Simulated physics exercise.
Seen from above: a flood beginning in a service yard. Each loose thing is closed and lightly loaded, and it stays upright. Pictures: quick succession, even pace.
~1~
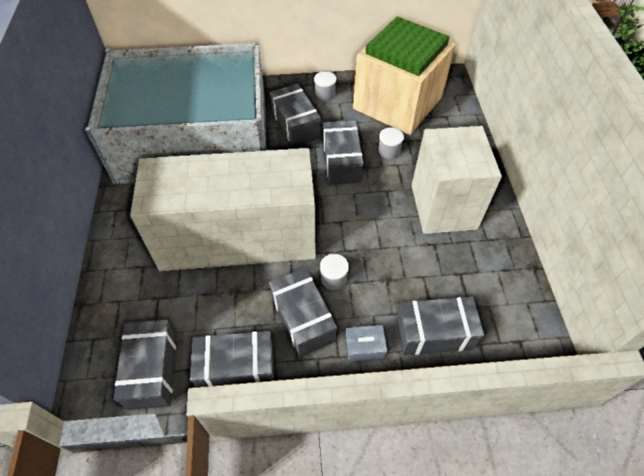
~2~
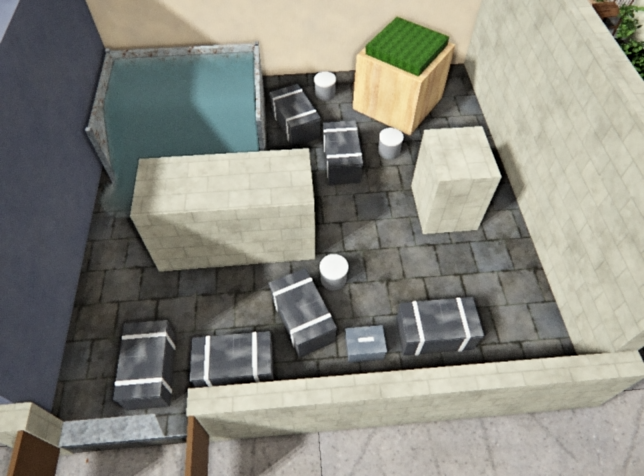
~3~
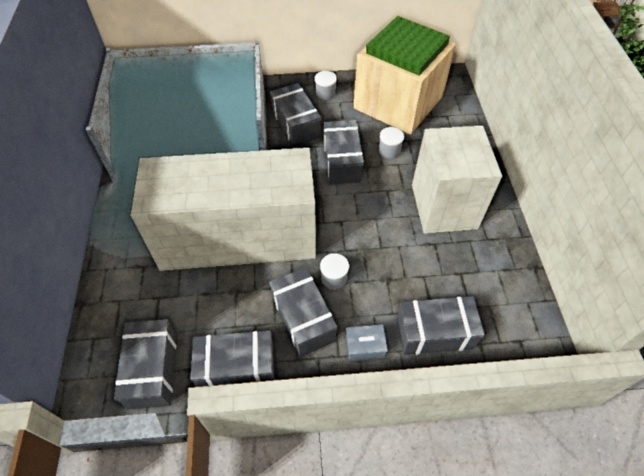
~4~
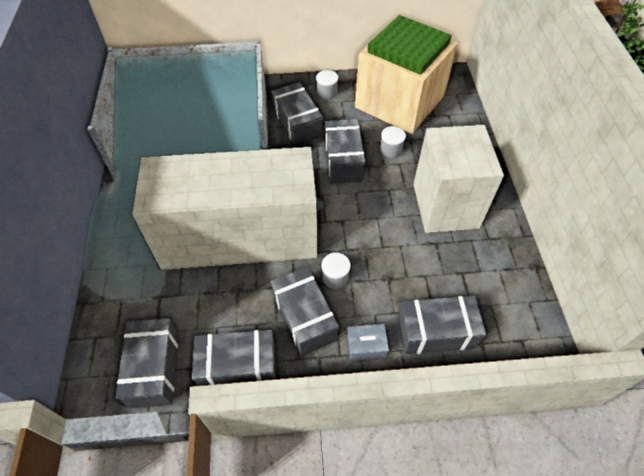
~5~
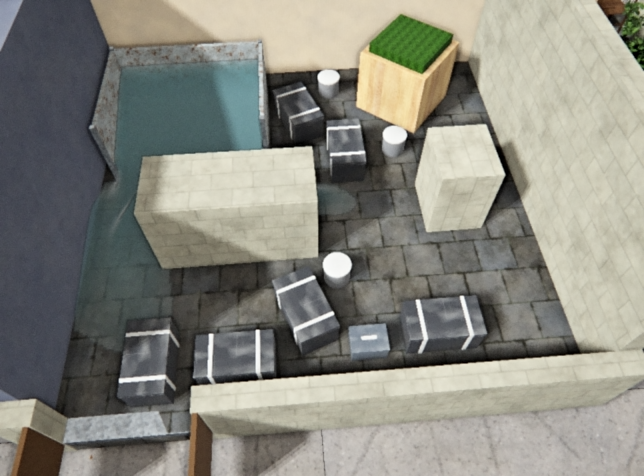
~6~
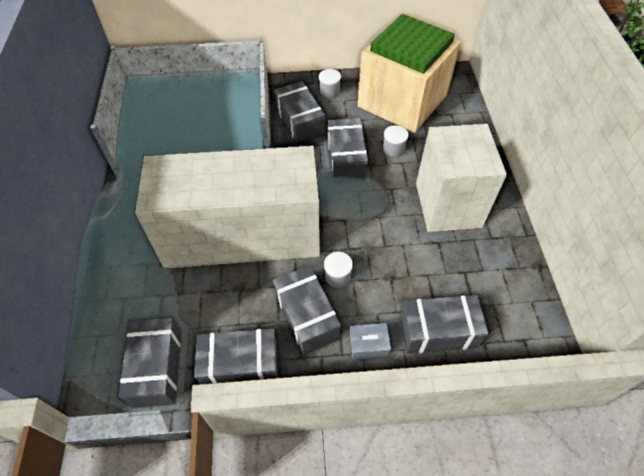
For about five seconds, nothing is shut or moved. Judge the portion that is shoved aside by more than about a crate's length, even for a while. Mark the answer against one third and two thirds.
Fewer than a third of them.
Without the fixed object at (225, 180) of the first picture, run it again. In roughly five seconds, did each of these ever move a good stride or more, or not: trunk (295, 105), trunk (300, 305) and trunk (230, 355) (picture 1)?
In the order given: Stayed put, got displaced, got displaced.
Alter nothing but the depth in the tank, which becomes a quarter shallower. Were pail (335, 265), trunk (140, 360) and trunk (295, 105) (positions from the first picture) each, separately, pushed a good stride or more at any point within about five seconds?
In turn: Not that far, that far or more, never so far.
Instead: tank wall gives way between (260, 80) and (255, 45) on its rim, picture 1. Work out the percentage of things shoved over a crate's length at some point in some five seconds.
Around 70 per cent.
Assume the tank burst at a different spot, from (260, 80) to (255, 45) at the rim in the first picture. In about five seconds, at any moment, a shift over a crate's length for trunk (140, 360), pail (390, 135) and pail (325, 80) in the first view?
Results in order: Stayed within it / moved that far / moved that far.
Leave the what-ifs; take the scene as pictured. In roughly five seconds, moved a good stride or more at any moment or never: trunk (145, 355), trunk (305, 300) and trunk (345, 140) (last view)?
One, displaced that much; two, under that distance; three, displaced that much.
A moment on, 0 of 10 are well off their spots; 0 afloat.
Next, 3 of 10 are well off their spots; 2 afloat.
Later, 3 of 10 are well off their spots; 5 afloat.
In the end, 3 of 10 are well off their spots, and 3 have been at some point; 6 afloat.
